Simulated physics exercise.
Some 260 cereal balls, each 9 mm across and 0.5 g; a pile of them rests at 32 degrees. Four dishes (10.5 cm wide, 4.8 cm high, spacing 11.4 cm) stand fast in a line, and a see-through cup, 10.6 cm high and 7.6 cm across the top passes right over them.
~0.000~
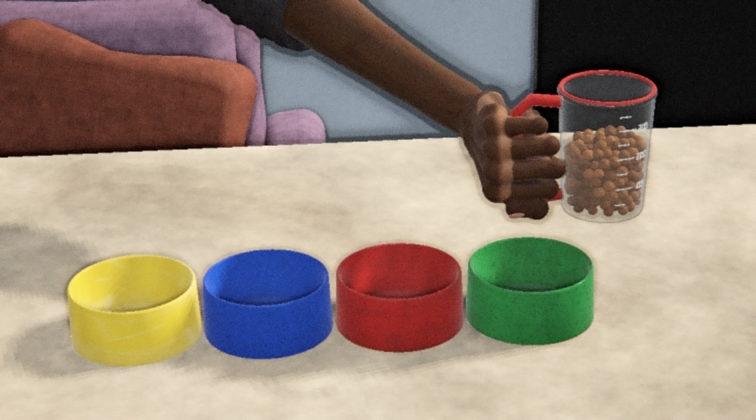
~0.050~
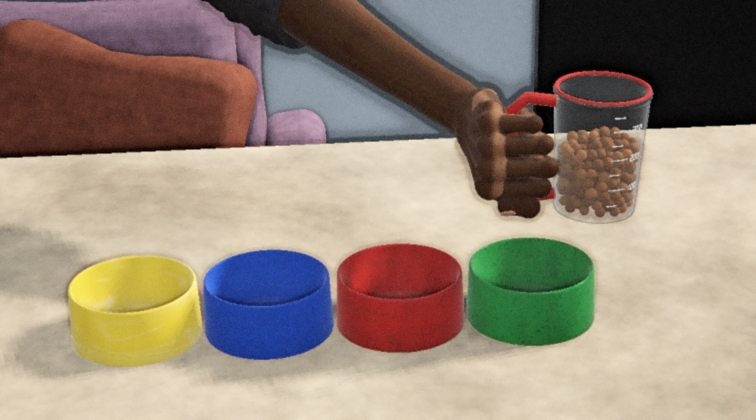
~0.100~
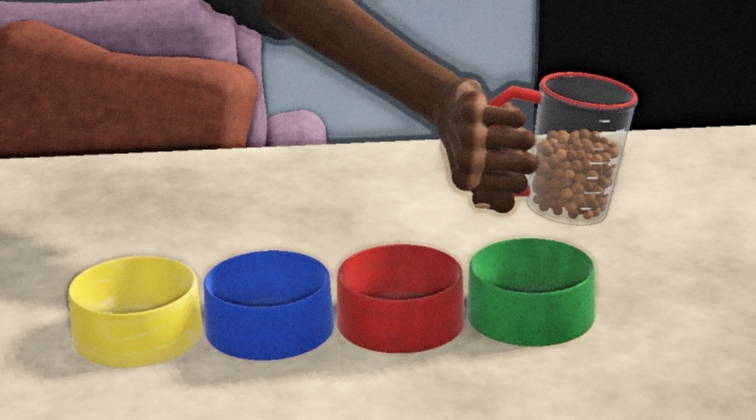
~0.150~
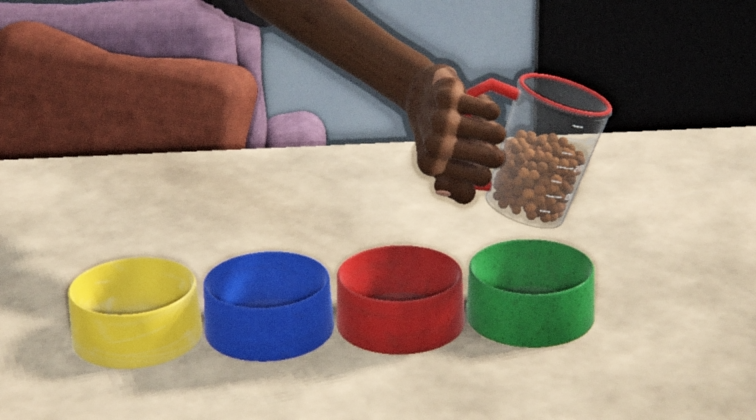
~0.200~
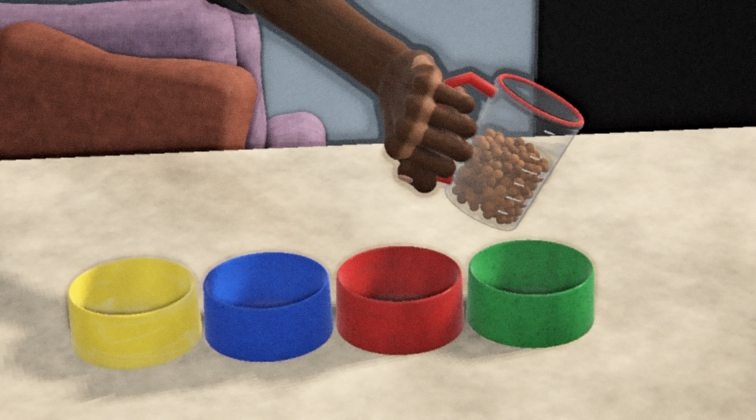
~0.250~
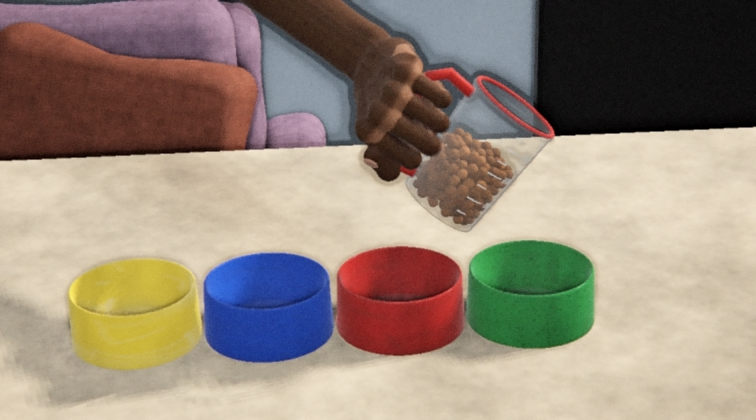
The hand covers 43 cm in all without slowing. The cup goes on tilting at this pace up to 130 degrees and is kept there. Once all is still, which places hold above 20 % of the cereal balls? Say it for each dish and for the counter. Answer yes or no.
Red no, blue no, green no, yellow yes, counter no.
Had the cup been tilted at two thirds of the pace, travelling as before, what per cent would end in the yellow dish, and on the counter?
In that case yellow 90, counter 10.
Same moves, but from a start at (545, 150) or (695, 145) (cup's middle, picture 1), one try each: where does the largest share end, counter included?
Most goes to: Yellow, then blue.
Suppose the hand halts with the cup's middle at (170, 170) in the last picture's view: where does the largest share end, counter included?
The winner: Blue.
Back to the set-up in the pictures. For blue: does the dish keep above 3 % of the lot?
Blue yes.
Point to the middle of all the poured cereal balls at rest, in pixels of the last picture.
Around (155, 318).
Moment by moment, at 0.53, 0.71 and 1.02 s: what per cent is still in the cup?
In turn: 100, 90, 20.
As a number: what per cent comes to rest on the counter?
About 5 per cent.
After 0.53 s, tilt 92 degrees; cup holds 100 %.
After 0.71 s, tilt 125 degrees; cup holds 90 %, blue 10 %.
After 1.02 s, tilt 130 degrees; cup holds 20 %, blue 10 %, yellow 70 %.
At rest (1.8 s), red 0 %, blue 10 %, green 0 %, yellow 85 %, counter 5 %.
